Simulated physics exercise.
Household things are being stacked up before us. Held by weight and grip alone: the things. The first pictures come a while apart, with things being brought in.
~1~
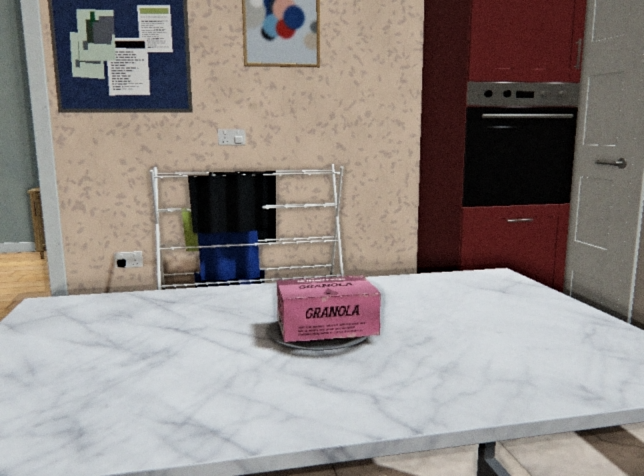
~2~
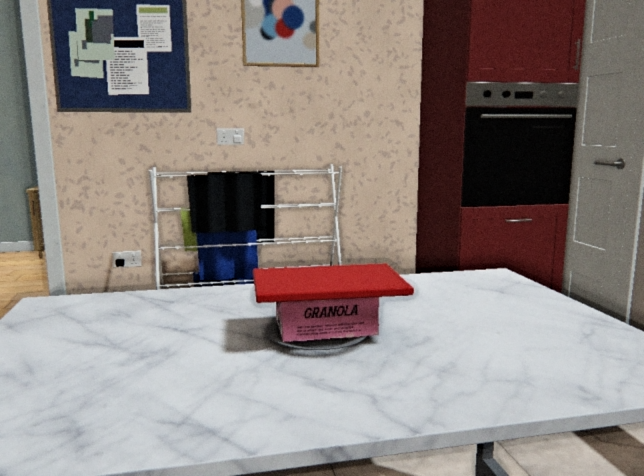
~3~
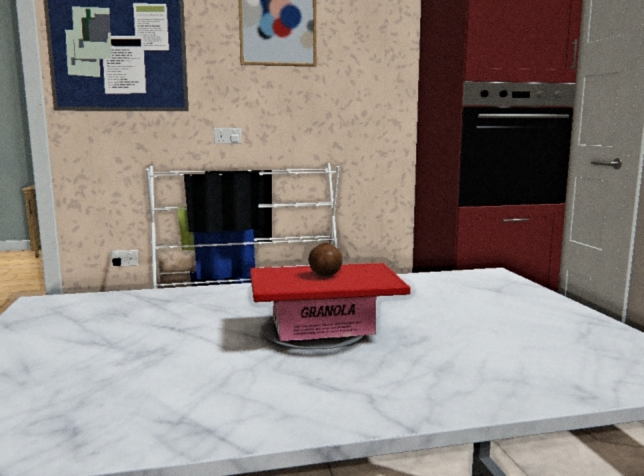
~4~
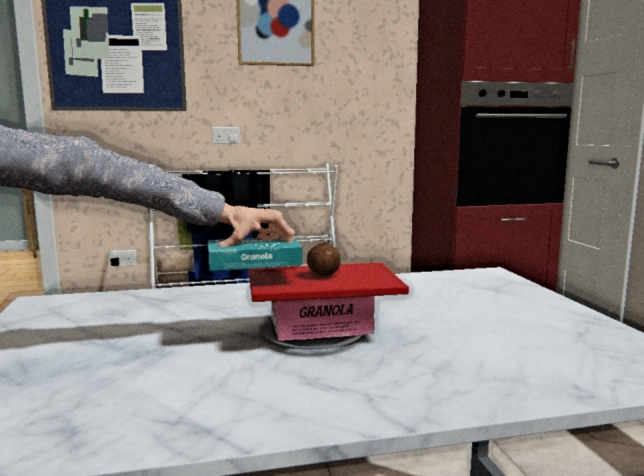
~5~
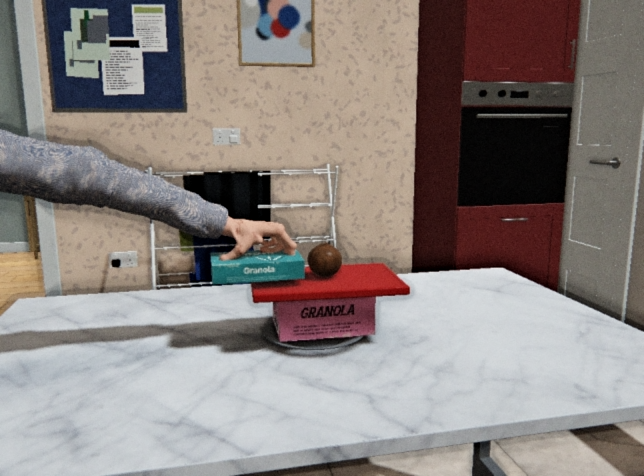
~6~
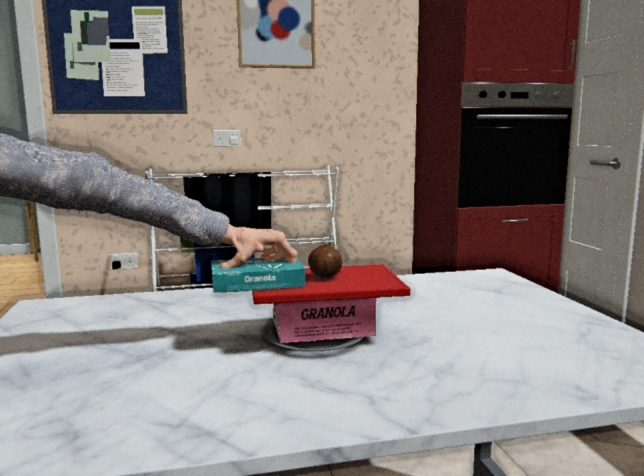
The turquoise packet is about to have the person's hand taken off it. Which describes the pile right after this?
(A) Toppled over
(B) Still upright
Option B: Still upright.
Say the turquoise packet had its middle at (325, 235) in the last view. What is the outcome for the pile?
Next, the heap comes down.
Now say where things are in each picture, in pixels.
In the first frame, the last thing is not in view yet.
In the second frame, the last thing is not in view yet; pink box (325, 307).
In the third frame, the last thing is not in view yet; red tray (326, 281).
In the fourth frame, coming down; turquoise packet (254, 253); pink box (321, 306).
In the fifth frame, coming down; turquoise packet (256, 266); red tray (325, 281).
In the sixth frame, in place under the hand; turquoise packet (257, 273); pink box (322, 308).
Then, 0.50 s later than the last frame, all is still.
Then, 1.50 s later than the last frame, turquoise packet resting near (257, 274).
When it is over, all 5 as before. End places, in pixels of the last picture, turquoise packet near (257, 274). The pile holds.
